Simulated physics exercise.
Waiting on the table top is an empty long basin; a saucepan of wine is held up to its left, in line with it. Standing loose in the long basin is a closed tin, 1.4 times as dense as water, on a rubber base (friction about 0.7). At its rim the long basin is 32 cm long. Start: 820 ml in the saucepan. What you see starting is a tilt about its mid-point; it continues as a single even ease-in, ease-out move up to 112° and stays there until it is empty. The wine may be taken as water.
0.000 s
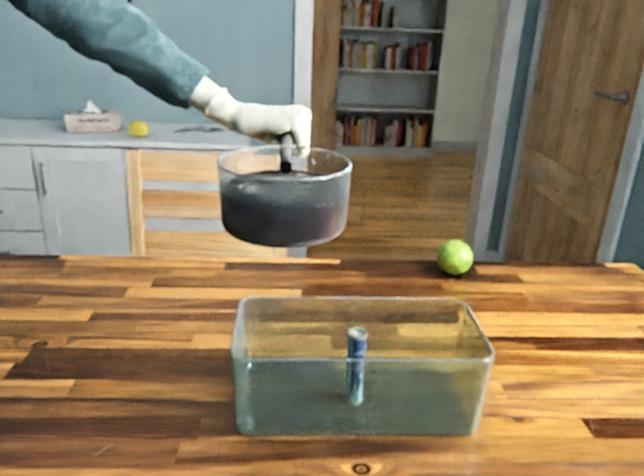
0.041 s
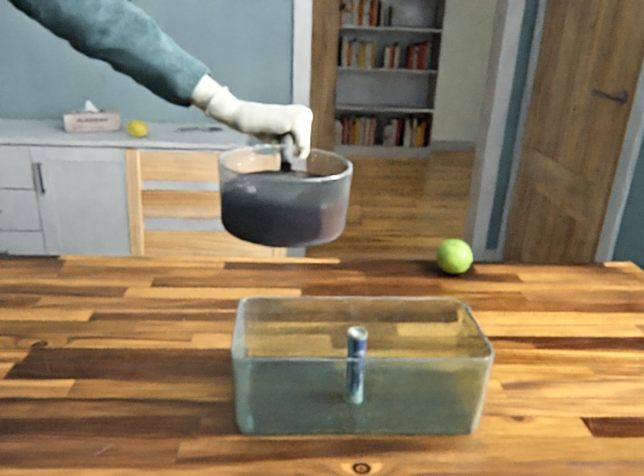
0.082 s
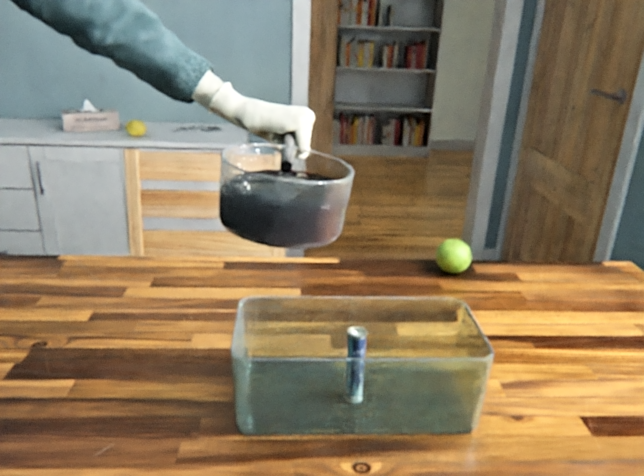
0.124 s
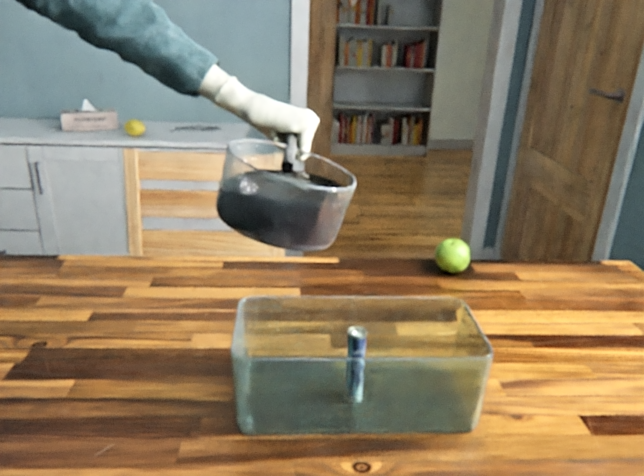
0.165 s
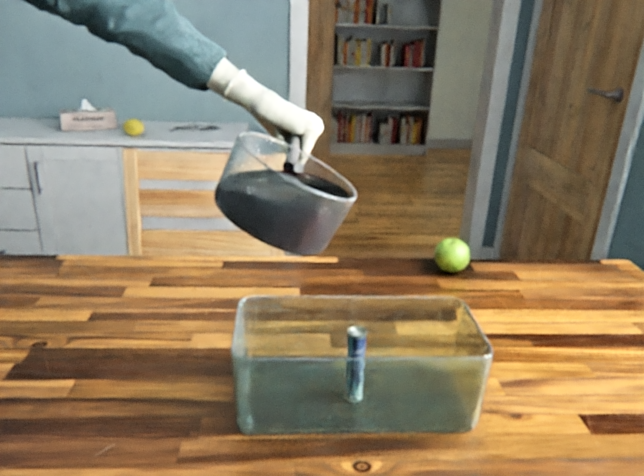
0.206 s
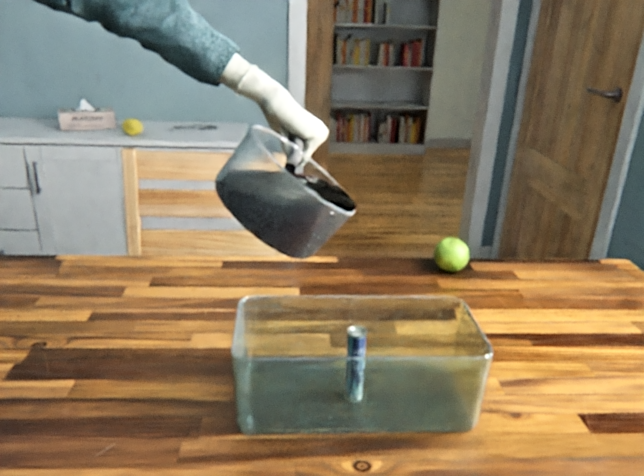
To begin with, a pale hand on a blue-green-sleeved arm holds a see-through pan of dark liquid nearly level above a long clear basin, where a small upright cylinder stands on a wooden table. The hand then tilts the pan rightward, slowly at first, then faster, its right rim dipping steeply.
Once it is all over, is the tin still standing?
It never tumbles.
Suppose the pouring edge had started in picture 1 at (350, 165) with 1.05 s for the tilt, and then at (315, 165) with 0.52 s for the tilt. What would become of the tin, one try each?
First it tips over; then it tips over.
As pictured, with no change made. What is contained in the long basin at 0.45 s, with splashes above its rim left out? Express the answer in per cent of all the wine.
Around 20%.
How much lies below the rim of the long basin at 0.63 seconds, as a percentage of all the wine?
Some 86 per cent.
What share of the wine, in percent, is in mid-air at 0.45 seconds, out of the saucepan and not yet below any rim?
58 %.
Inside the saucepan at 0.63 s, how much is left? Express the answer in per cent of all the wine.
I'd say some 4 per cent remains.
By 0.45 s the tilt is 107° and 21 per cent is still to pour; the tin stands where it began.
By 0.63 s the tilt is 112° and 4 per cent is still to pour; the tin stands where it began.
By 0.82 s the tilt is 112° and 0 per cent is still to pour; the tin leans 6°.
By 1.02 s the tilt is 112° and 0 per cent is still to pour; the tin leans 5°.
At rest the tin stands 1 cm from where it began.
